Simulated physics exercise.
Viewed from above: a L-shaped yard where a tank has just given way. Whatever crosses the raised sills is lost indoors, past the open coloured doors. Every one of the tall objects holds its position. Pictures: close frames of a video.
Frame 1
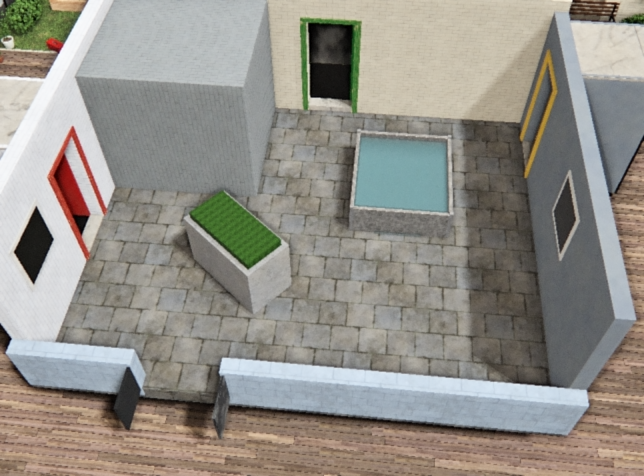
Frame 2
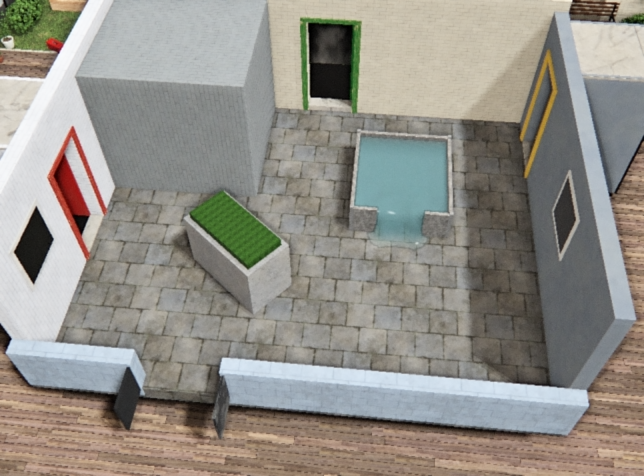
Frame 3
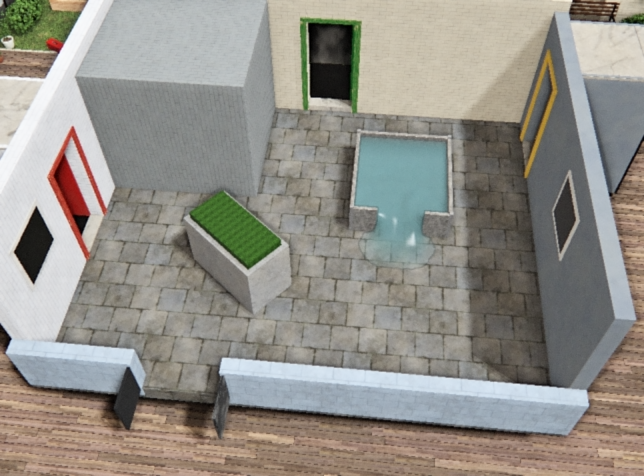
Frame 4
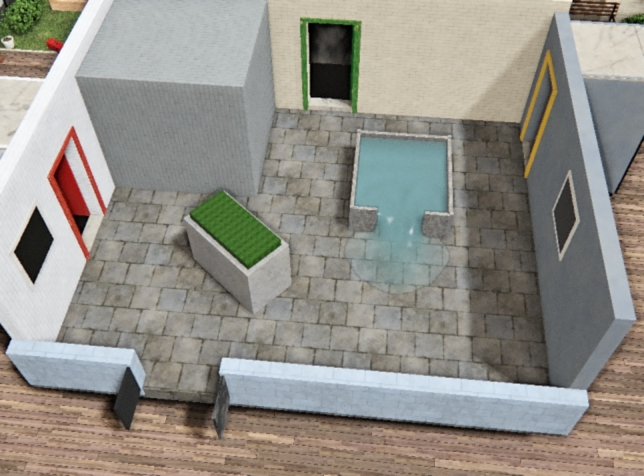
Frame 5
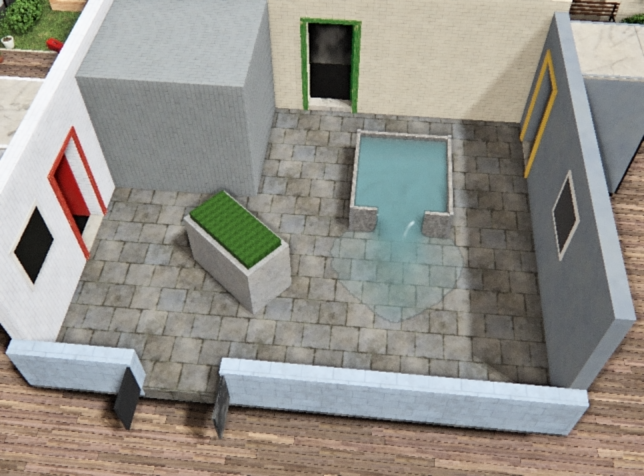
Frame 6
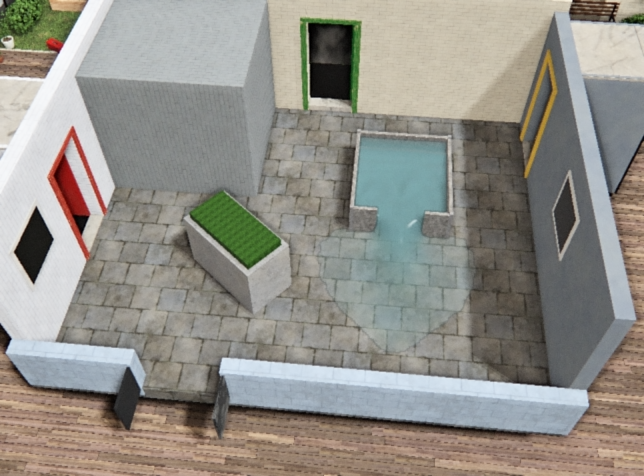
In the video, a raised tank of blue water stands in a walled, stone-paved yard beside a grass-topped block; its front side opens, and water pours through the gap, spreading across the paving toward the low front wall.
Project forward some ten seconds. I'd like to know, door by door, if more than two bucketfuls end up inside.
The yellow door will let through no more than two buckets. The red door will let through no more than two buckets. The green door will let through no more than two buckets.
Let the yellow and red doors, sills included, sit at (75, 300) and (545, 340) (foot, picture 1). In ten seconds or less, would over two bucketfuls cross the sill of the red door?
Well, the red one spills past the mark, I reckon.
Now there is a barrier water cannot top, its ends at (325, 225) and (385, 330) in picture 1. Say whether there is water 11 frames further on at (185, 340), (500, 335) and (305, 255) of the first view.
Untouched, soaked, untouched.
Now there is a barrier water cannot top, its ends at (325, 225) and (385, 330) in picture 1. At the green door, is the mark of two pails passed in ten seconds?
Green door: Spared.
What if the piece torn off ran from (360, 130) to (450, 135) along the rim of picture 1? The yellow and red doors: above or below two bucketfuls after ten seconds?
Result - yellow: Crosses the threshold; red: Fails to reach it.
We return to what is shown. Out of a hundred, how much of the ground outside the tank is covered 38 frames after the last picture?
60 %.
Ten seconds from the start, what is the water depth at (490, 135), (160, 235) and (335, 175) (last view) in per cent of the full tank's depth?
About 10, 6 and 0 per cent.
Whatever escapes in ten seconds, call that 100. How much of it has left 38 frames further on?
It comes to around 55 per cent.
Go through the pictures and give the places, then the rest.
In the first frame, the tank at (402, 174) is whole and still.
In the second frame, the front is at (375, 242), out from the gap at (399, 224).
In the third frame, the front is at (377, 262), out from the gap at (399, 225).
In the fourth frame, the front is at (390, 289), out from the gap at (399, 226).
In the fifth frame, the front is at (389, 316), out from the gap at (399, 225).
In the sixth frame, water pours out at (399, 225) and has run to (387, 346).
A moment on, water covers 25 % of the floor; the yellow door not reached, the red door not reached, the green door not reached.
Next, water covers 30 % of the floor; the yellow door not reached, the red door not reached, the green door not reached.
Then, water covers 40 % of the floor; the yellow door not reached, the red door not reached, the green door not reached.
Later, water covers 60 % of the floor; the yellow door not reached, the red door wet at the sill, nothing in, the green door not reached.
In the end, water covers 80 % of the floor; the yellow door wet at the sill, nothing in, the red door under two buckets in, the green door not reached.
